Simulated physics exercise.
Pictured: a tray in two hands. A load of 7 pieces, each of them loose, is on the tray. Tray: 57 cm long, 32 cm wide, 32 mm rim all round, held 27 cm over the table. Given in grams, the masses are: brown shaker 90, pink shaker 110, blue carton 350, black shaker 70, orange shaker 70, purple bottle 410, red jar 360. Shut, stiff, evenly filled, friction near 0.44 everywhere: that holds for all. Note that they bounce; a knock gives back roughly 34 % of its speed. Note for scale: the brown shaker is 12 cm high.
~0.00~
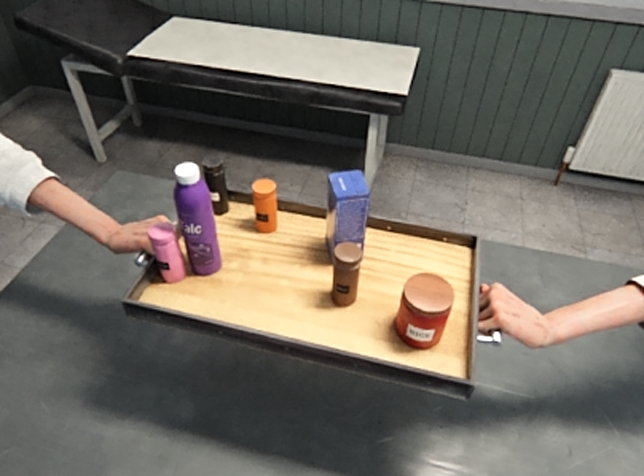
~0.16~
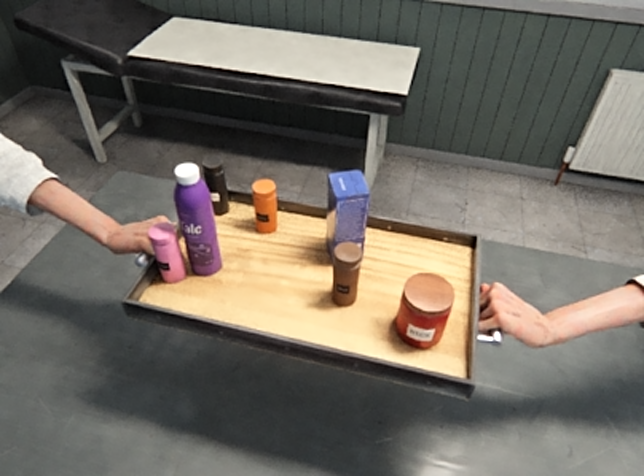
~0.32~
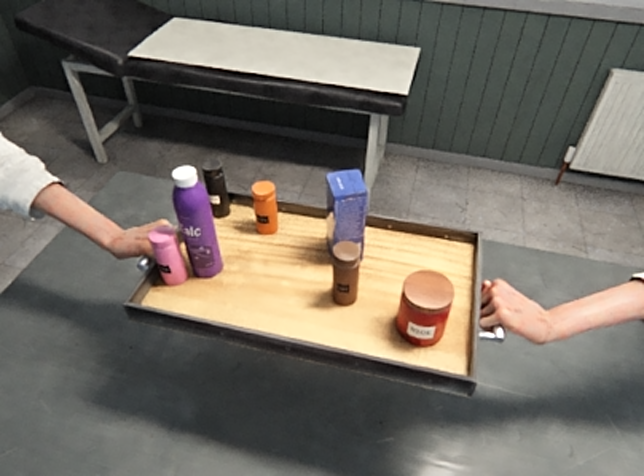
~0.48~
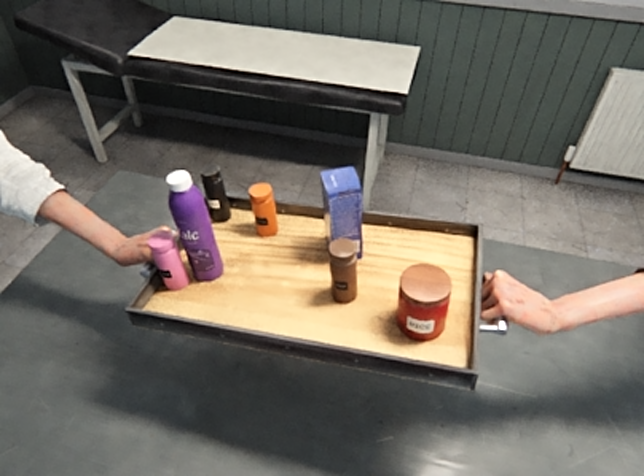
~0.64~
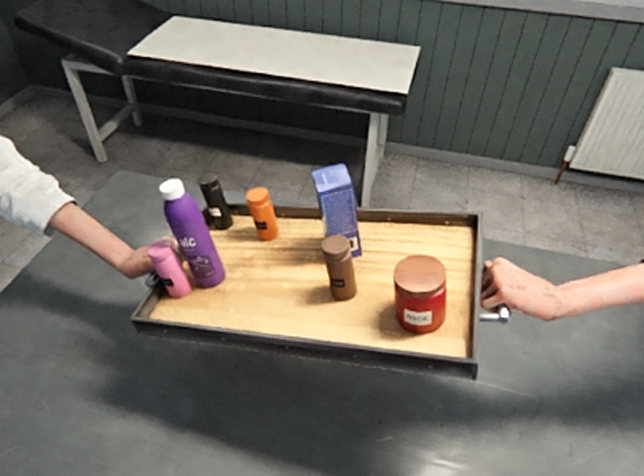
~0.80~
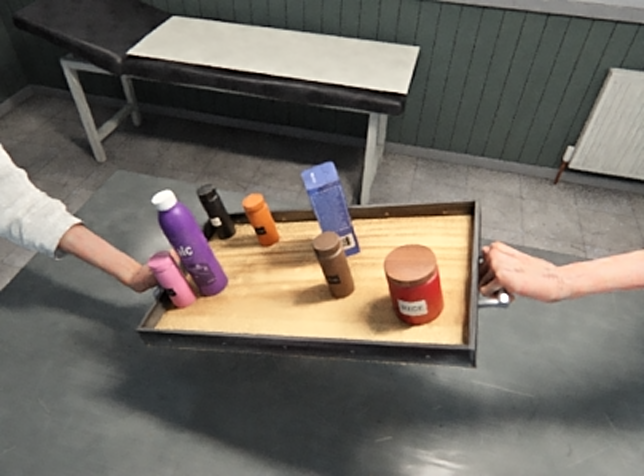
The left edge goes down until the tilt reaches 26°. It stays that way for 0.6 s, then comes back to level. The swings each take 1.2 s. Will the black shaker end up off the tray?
The tray loses it.
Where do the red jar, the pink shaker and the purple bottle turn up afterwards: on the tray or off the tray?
Observed: Red jar remains in bounds; pink shaker exits its support; purple bottle exits its support.
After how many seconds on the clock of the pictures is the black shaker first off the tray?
That comes at close to 1.2 seconds.
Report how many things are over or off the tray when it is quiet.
That comes to 6.
By 1.30 s, tray tilted 26°, left edge down; pink shaker, black shaker and purple bottle now off the tray; brown shaker rocked 73° off its seat; orange shaker rocked 29° off its seat.
By 1.60 s, tray tilted 26°, left edge down; brown shaker on its side; blue carton on its side; orange shaker on its side.
By 2.40 s, tray tilted 17°, left edge down; brown shaker on its side; blue carton on its side; orange shaker on its side.
When it is over (3.6 s), off the tray, pink shaker, black shaker and purple bottle; lying over on the tray, brown shaker, blue carton and orange shaker; not toppled but over 5 cm from the start, red jar. End places, in pixels of the last picture, black shaker near (167, 272).
